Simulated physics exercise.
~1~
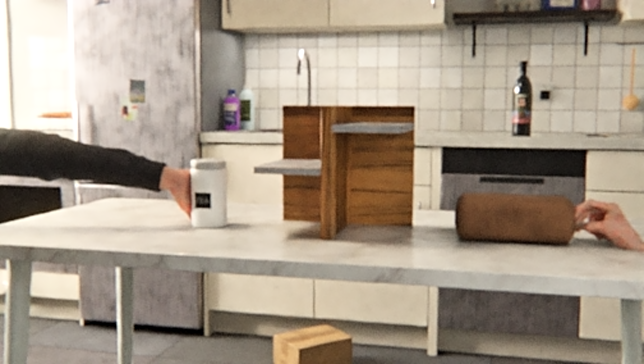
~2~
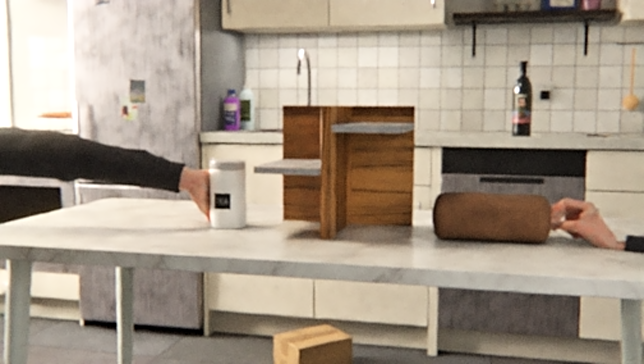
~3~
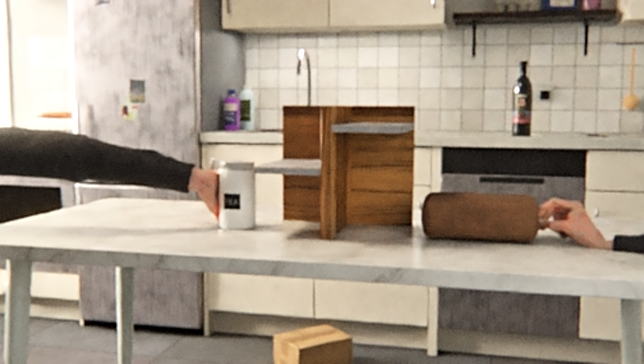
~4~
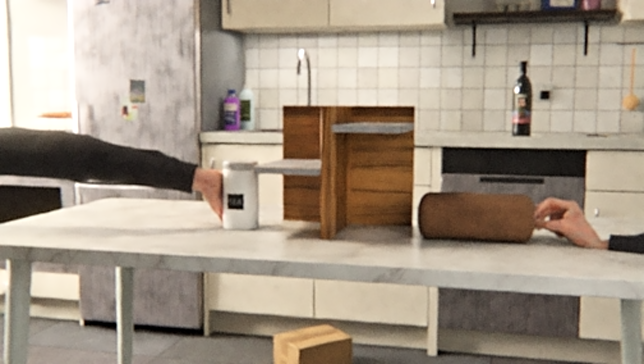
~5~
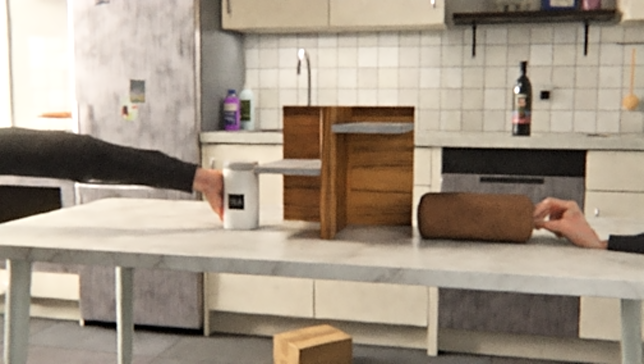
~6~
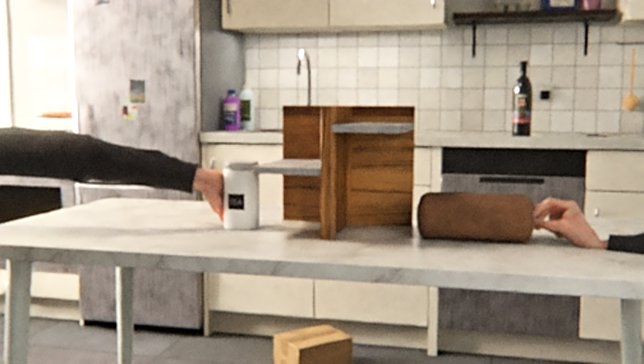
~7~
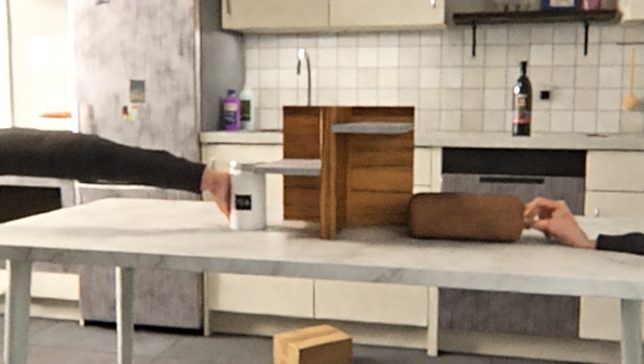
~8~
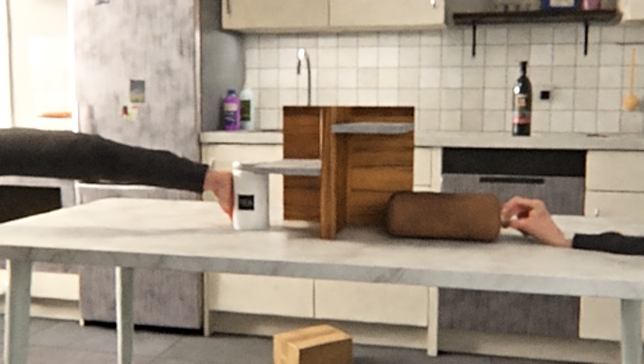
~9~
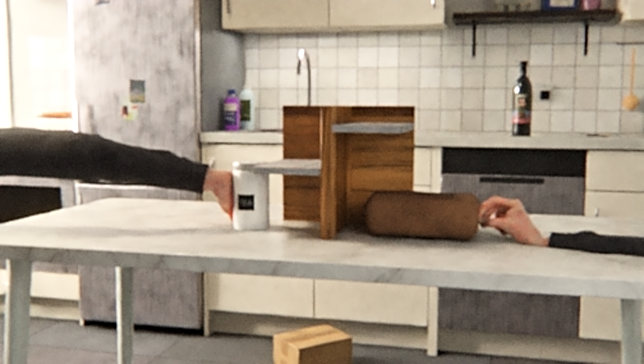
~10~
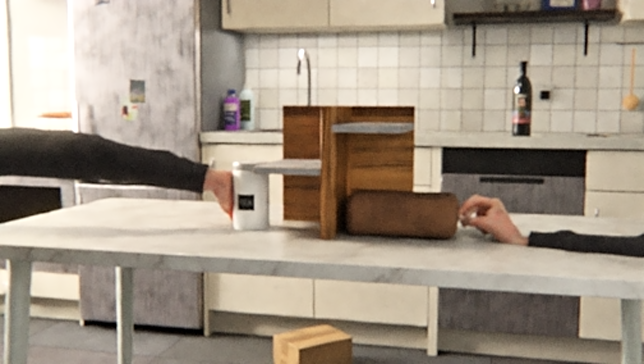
Two hands slide objects toward a wooden stand with two grey ledges on a pale marble table, seen from the front by a still camera in a kitchen with white tiles and cream cabinets. The left hand pushes an upright white jar with a black label rightward, while the right hand pushes a long brown loaf leftward. Both pause briefly, then move again. The jar stops at the lower left ledge, too tall to pass under. The loaf keeps sliding beneath the higher right ledge and ends near the central upright.
